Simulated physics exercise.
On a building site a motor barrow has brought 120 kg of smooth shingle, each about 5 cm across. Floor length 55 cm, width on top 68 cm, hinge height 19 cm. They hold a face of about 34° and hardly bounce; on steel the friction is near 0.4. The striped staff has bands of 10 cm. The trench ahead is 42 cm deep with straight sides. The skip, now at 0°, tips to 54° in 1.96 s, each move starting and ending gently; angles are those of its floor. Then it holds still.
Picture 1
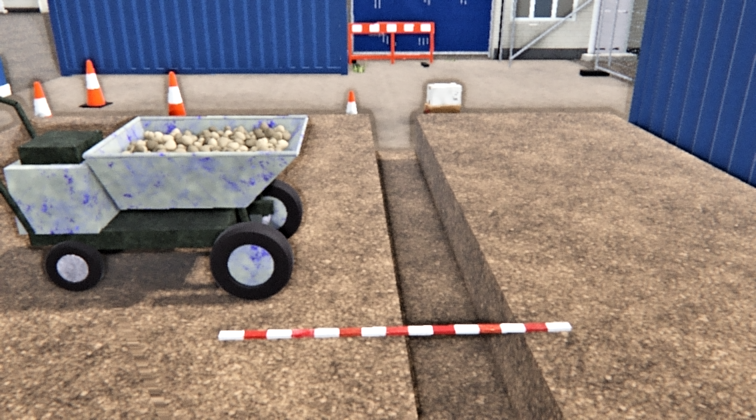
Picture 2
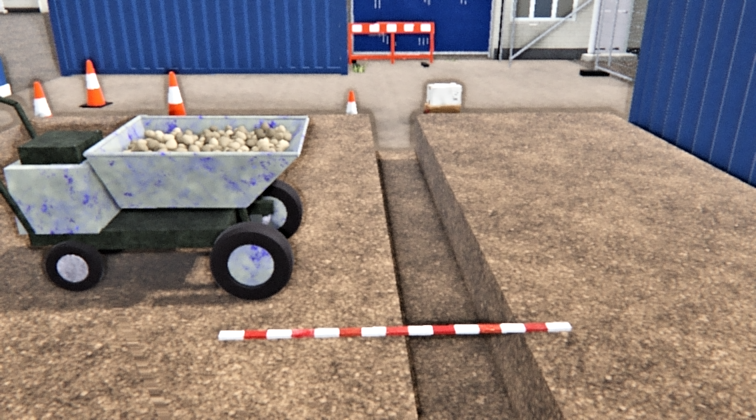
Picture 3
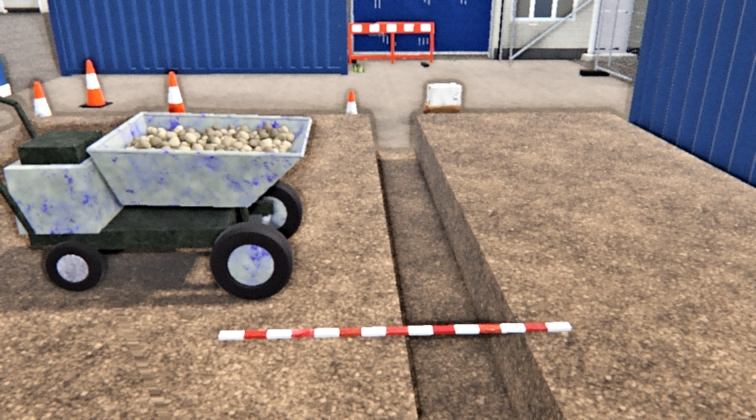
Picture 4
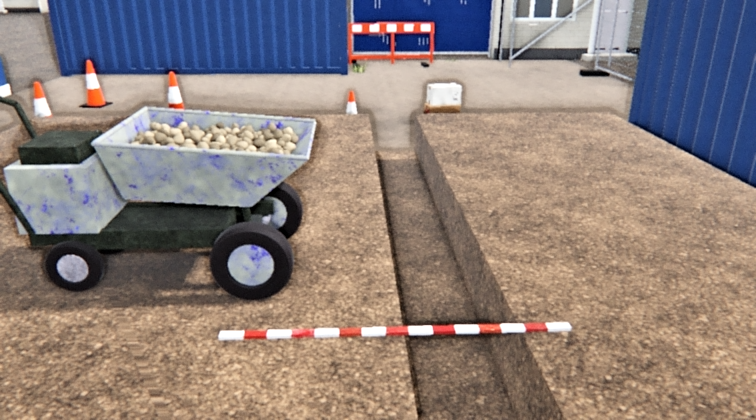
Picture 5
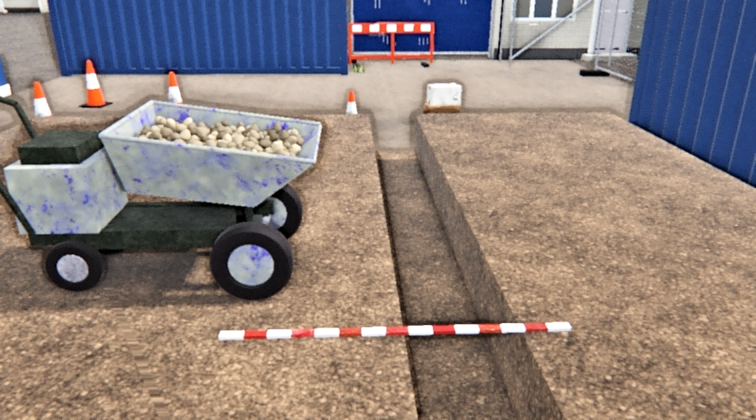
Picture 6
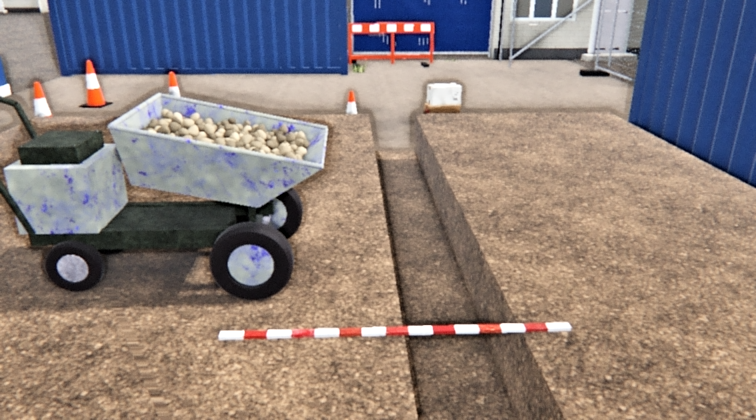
Building site with blue containers, a motor barrow's stone-filled skip slowly tilting forward to the right beside a straight trench.
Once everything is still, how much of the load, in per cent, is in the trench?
About 82 per cent.
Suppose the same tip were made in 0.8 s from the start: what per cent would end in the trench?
Then about 85 per cent.
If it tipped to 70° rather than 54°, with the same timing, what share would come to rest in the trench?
It would be near 100 per cent.
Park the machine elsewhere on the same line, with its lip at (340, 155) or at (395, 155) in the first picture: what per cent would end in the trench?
First some 90, then 60 per cent.
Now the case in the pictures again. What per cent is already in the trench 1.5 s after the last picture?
Some 25 per cent.
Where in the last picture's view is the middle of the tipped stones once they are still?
Around (432, 322).
Then, 0.9 s after the last picture the floor is at 46°, 100 % in the skip; the foremost stones are at (364, 190).
Then, 1.5 s after the last picture the floor is at 54°, 70 % in the skip, 7 % short of the trench, 23 % in the trench; the foremost stones are at (465, 349).
Then, 1.8 s after the last picture the floor is at 54°, 46 % in the skip, 6 % short of the trench, 47 % in the trench; the foremost stones are at (482, 332).
Then, 3.8 s after the last picture the floor is at 54°, 11 % in the skip, 7 % short of the trench, 82 % in the trench; the foremost stones are at (483, 330).
